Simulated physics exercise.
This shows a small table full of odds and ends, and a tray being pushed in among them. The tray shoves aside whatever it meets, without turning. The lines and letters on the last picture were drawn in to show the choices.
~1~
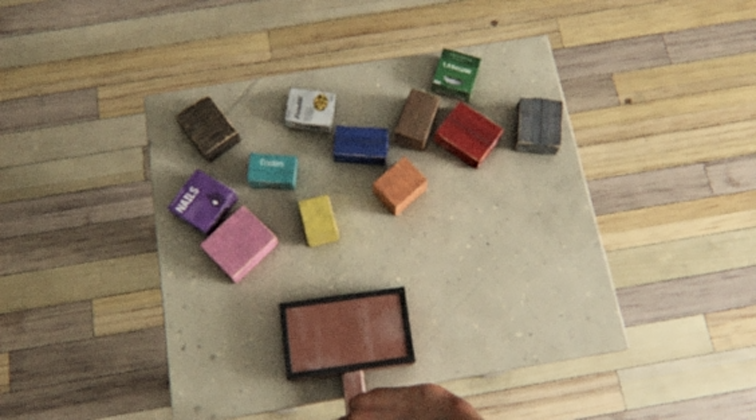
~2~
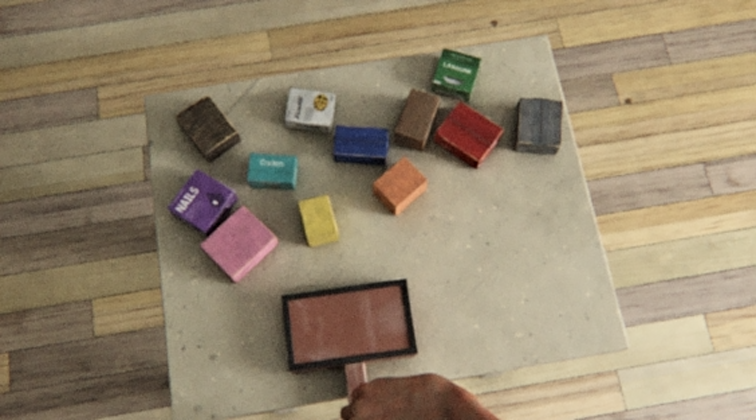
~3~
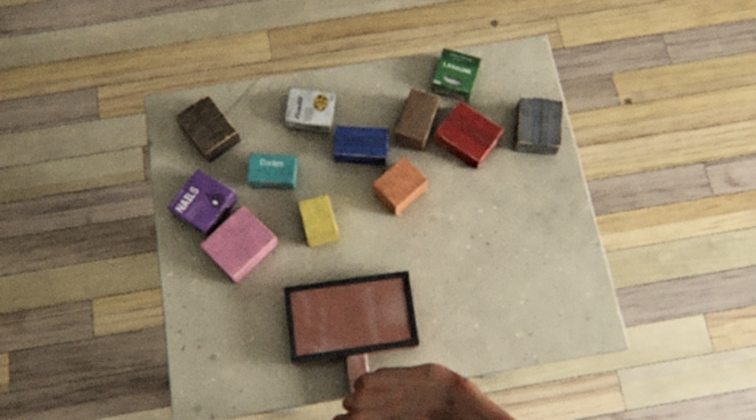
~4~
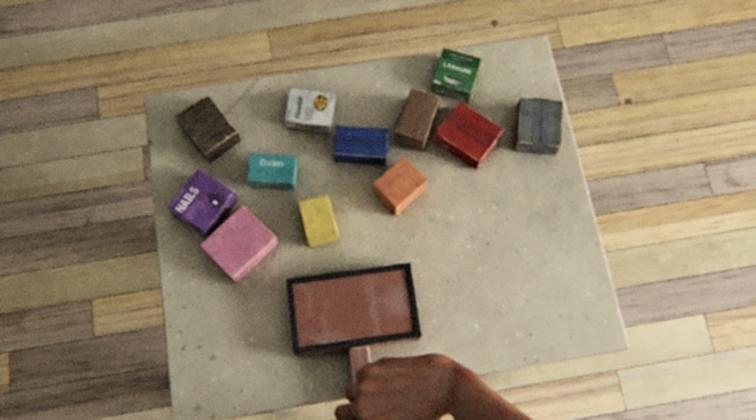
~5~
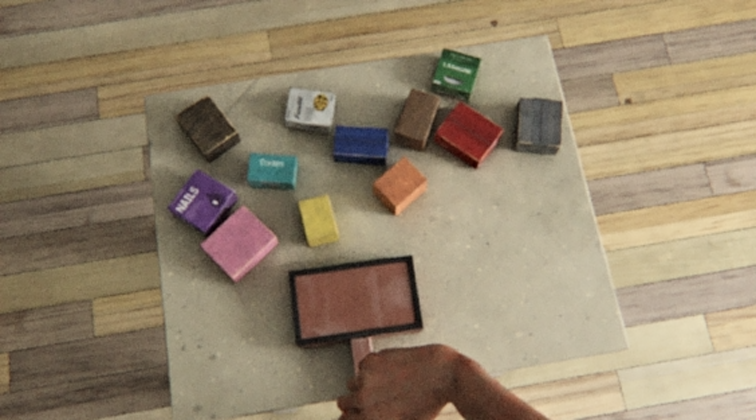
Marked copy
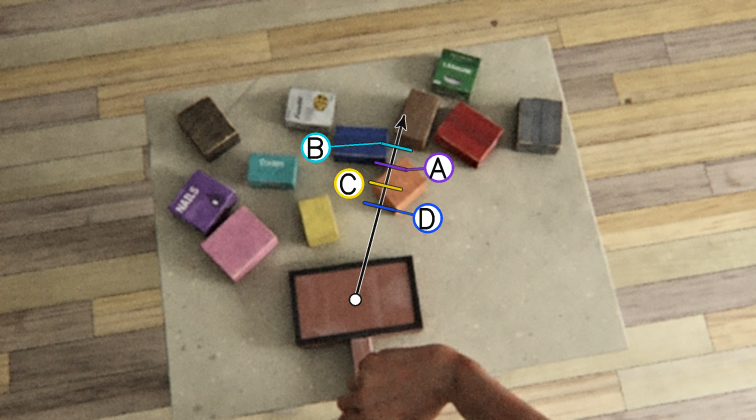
In the video, small colored boxes and blocks sit scattered on a table while a hand holding a dark-rimmed, reddish-brown tray by its handle slowly pushes it a short way forward, toward the yellow block, without turning it.
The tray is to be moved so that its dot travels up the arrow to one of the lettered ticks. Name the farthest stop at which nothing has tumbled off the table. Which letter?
It can go as far as B.
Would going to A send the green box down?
No.
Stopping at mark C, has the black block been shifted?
By then, no.
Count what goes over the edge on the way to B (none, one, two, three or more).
The count is none.
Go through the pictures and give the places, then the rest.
White packet (310, 111); purple box (203, 203); green box (456, 75), in the first picture.
Tray (349, 325); grey box (539, 126), in the second picture.
Tray (351, 316); brown block (417, 120), in the third picture.
Tray (353, 308); yellow block (319, 221), in the fourth picture.
Tray (355, 300); blue box (361, 146); black block (209, 129); pink block (240, 244), in the fifth picture.
On the copy, A at (391, 166); B at (396, 147); C at (385, 186); D at (380, 206); the arrow from (355, 300) to (404, 116); the white dot at (355, 300).
On B. First, tray (371, 245); orange block (401, 179); yellow block (324, 195).
Then, tray (386, 188); green box (461, 64); brown block (421, 88).
Finally, tray (396, 151); brown block (417, 53); green box (465, 54); nothing has fallen.
By contrast, A is safe but short; C is safe but short; D is safe but short.
